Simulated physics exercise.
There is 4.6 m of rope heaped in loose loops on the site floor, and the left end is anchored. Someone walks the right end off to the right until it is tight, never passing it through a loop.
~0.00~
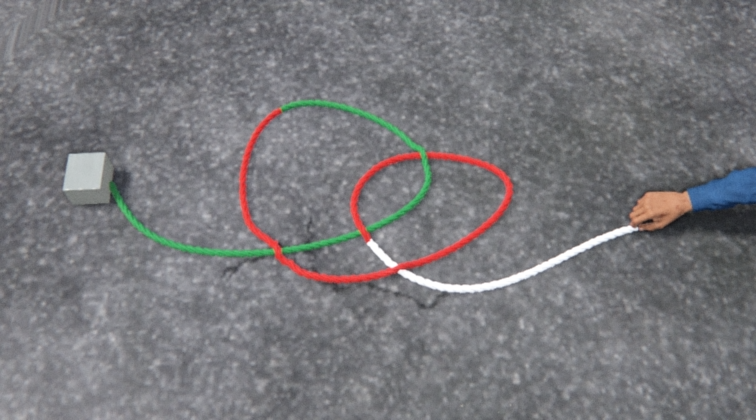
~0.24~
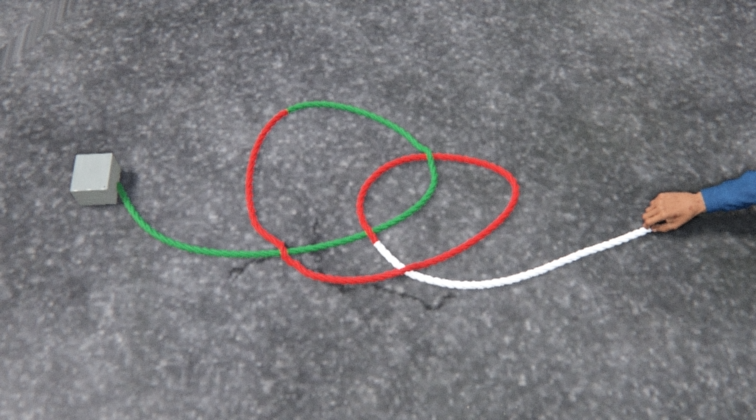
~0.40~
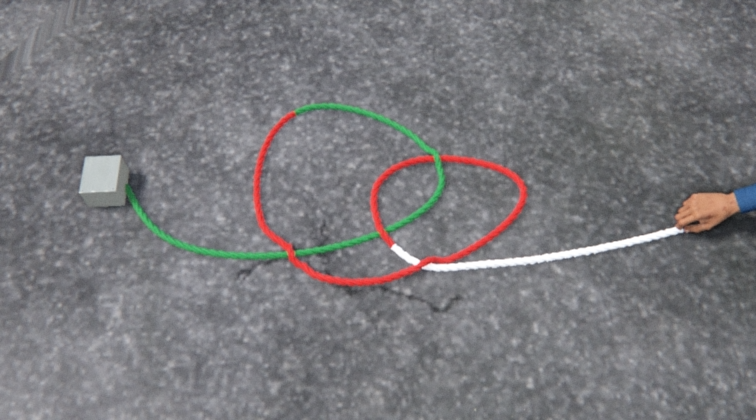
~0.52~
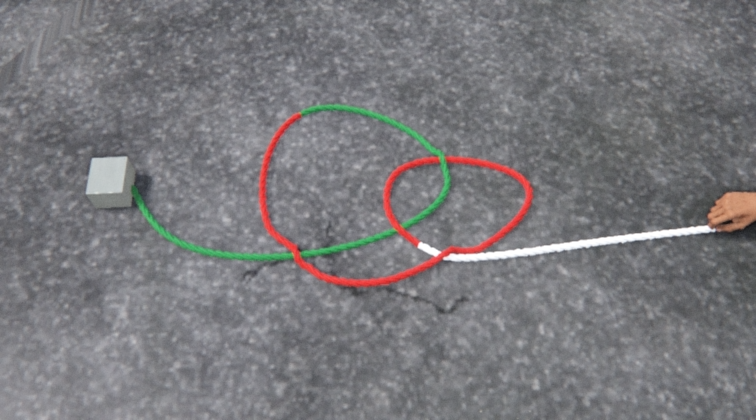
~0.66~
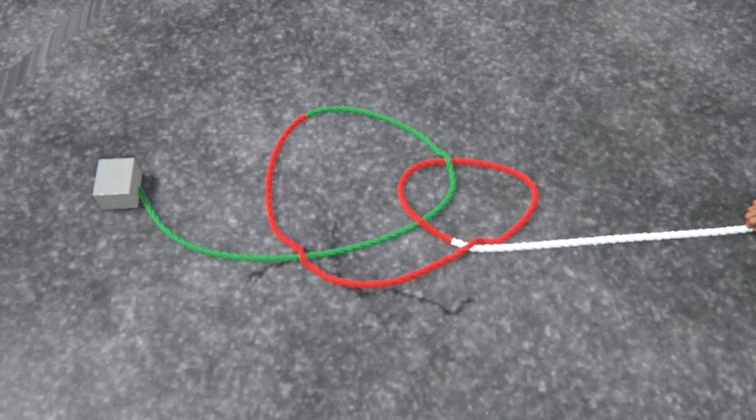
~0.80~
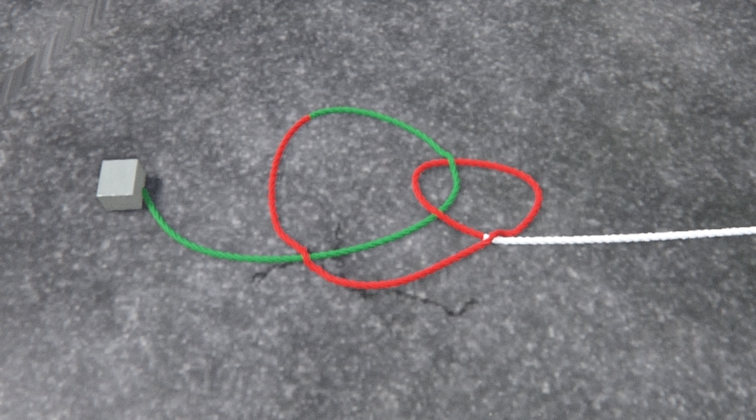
On a cracked grey site floor, a hand pulls the white end of a looped green, red and white rope rightward out of view, straightening that section as the right-hand red loop shrinks and the grey block shifts slightly right.
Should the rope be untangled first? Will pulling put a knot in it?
I expect the rope will lie straight.
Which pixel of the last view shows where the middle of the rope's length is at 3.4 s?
It sits close to pixel (563, 211) in the last view.
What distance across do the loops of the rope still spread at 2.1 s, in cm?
Width: Approx. 38 cm.
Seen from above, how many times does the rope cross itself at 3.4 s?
5.
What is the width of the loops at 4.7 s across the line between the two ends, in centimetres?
At that time the loops are roughly 8 cm wide.
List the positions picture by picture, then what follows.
The first frame shows shows, crossings (266, 253) red over green, (361, 232) red over green, (401, 271) red over white, (423, 155) green over red; rope runs through (235, 254) (373, 118) (291, 264) (466, 160) (486, 287); grip (636, 227).
In the second frame, shows, rope runs through (241, 254) (297, 265) (495, 283); grip (649, 228).
In the third frame, shows, rope runs through (249, 256) (305, 267) (518, 262); grip (681, 229).
In the fourth frame, shows, rope runs through (255, 257) (310, 268) (546, 249); grip (714, 228).
In the fifth frame, shows, rope runs through (261, 258) (316, 270) (581, 242); grip (751, 228).
In the sixth frame, shows, rope runs through (264, 259) (402, 125) (319, 271) (495, 166) (614, 239).
At 2.1 s, the ends are 2.6 m apart, loops still 39 cm across.
At 3.4 s, the ends are 3.4 m apart, loops still 6 cm across.
At 4.7 s, the ends are 4.1 m apart, loops still 7 cm across.
At 6.0 s, the ends are 4.6 m apart, and it runs straight.
At 6.3 s, the ends are 4.6 m apart, and it runs straight.
